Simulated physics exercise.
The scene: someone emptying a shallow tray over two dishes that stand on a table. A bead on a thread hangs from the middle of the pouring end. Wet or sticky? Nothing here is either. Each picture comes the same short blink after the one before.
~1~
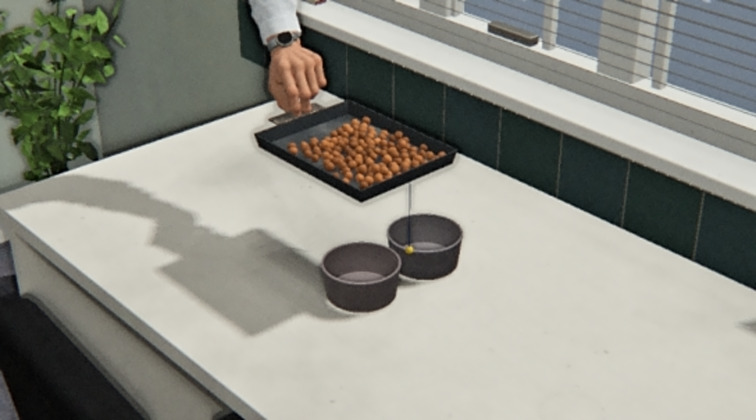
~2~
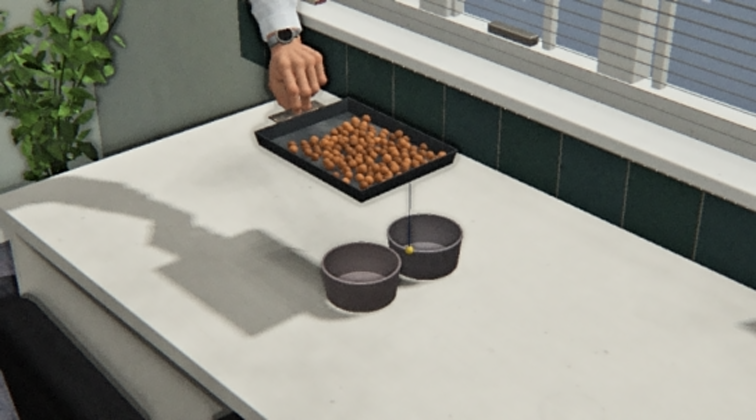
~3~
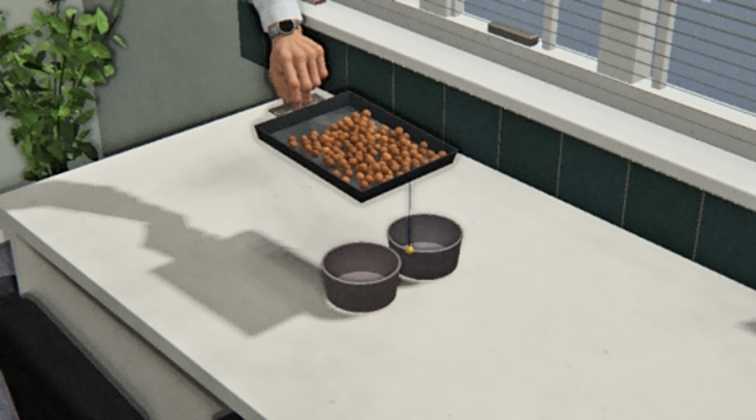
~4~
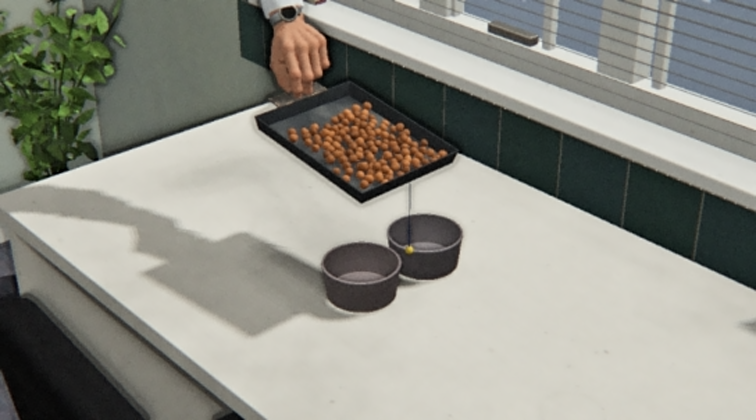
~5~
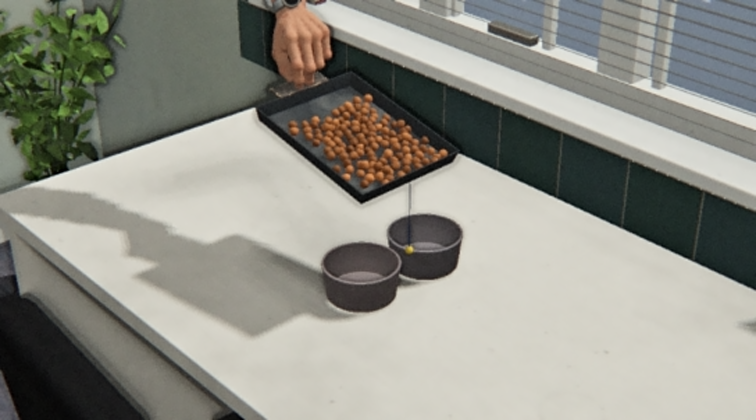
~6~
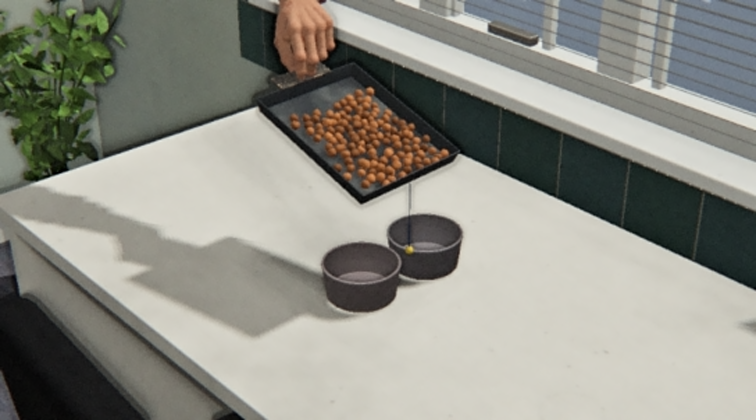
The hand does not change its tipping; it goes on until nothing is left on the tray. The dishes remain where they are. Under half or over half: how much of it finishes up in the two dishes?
Under half.
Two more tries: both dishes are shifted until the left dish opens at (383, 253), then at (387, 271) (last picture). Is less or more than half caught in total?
Result - try one, below the halfway mark; try two, below the halfway mark.
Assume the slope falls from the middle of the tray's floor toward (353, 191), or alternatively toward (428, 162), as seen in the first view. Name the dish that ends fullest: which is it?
So, the dish at the left the first time round, the dish at the right the second.
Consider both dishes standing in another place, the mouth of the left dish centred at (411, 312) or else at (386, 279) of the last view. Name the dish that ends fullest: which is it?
Taking the places in turn, it's the right side and then the left side.
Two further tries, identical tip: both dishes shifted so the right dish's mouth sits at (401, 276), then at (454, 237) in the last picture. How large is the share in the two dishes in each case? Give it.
It comes to roughly 40 per cent in one try and roughly 10 per cent in the next.
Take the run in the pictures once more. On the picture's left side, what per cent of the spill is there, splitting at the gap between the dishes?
That would be roughly 10 per cent.
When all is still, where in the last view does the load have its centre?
Centre at rest, last view: Approx. (450, 315).
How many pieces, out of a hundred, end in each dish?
Per cent held at the end: Left dish 0, right dish 0.
Soon, tray tipped steeply; all on the tray.
A while on, tray tipped past a quarter turn; nearly all on the tray; a stray few in the air.
Towards the end, tray tipped past a quarter turn; all outside both.
Finally, tray tipped past a quarter turn; none in the left dish; none in the right dish; all outside both.
